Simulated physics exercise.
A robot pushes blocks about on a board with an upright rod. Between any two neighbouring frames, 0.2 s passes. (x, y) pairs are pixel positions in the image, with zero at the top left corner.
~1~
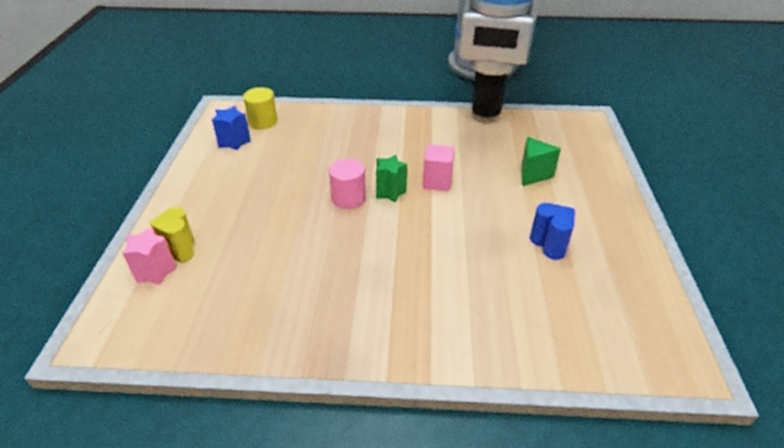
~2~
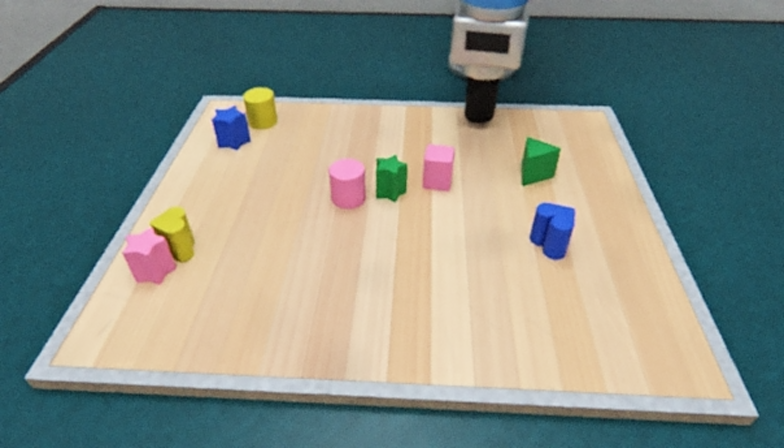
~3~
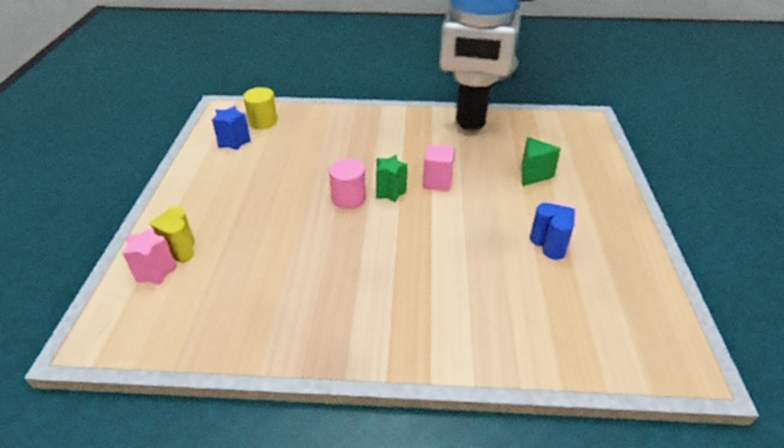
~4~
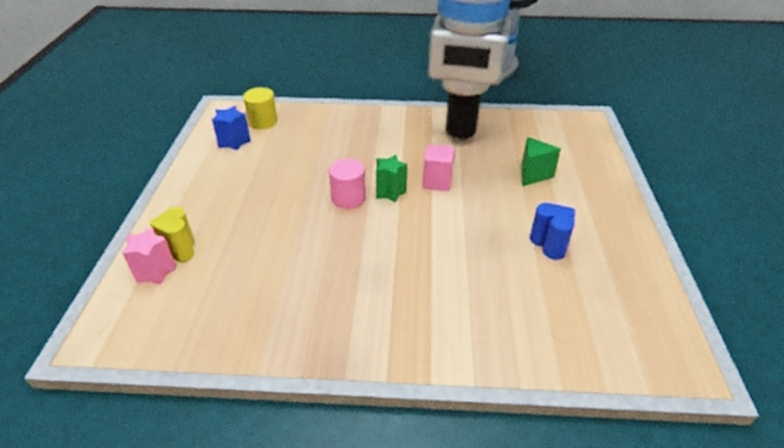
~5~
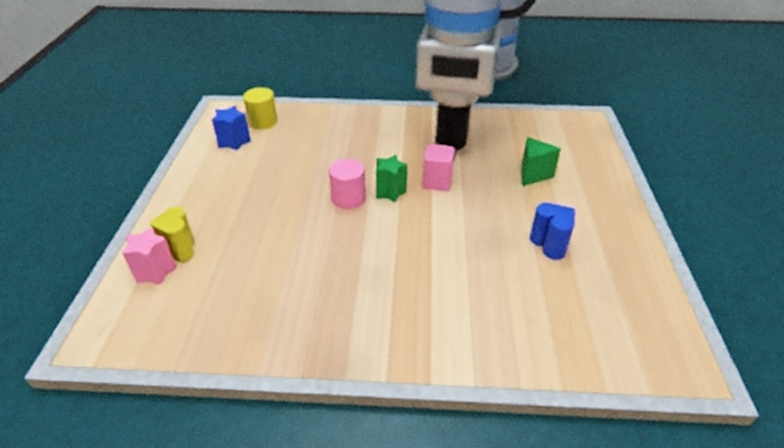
A robot arm with a black rod moved slowly left and toward the viewer over a wooden board, nearing the pink square block, while all the colored blocks stayed still.
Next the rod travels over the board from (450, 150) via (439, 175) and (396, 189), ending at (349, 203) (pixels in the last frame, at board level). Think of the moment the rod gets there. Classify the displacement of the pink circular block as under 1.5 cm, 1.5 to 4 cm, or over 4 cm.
Overall it shifts more than 4 cm.
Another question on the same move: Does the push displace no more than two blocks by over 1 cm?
It seems not.
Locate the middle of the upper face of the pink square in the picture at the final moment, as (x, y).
Somewhere near (409, 179).
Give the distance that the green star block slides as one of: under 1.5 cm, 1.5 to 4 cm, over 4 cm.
Beyond 4 cm.
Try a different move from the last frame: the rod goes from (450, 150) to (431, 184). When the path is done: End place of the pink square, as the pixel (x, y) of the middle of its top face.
Near (431, 174).
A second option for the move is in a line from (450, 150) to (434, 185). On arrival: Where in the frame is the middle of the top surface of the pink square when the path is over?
The middle of its upper face will lie at (428, 175).
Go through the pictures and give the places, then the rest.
The first picture shows rod's lower end at (486, 110); pink circular block at (347, 168); green star block at (390, 163); pink square at (440, 153).
The second picture shows rod at (479, 115); blocks still.
The third picture shows rod at (470, 122); blocks still.
The fourth picture shows rod at (461, 130); blocks still.
The fifth picture shows rod at (451, 142); pink circular block at (347, 168); green star block at (390, 163); pink square at (440, 153).
What follows on the original path. One third of the way, rod at (438, 167); pink square at (427, 163).
Two thirds of the way, rod at (395, 181); pink circular block at (332, 172); green star block at (367, 172), turned 15° clockwise; pink square at (409, 179), turned 35° anticlockwise.
At the end, rod at (349, 195); pink circular block at (292, 184); green star block at (327, 190), turned 20° anticlockwise; pink square at (409, 179), turned 35° anticlockwise.
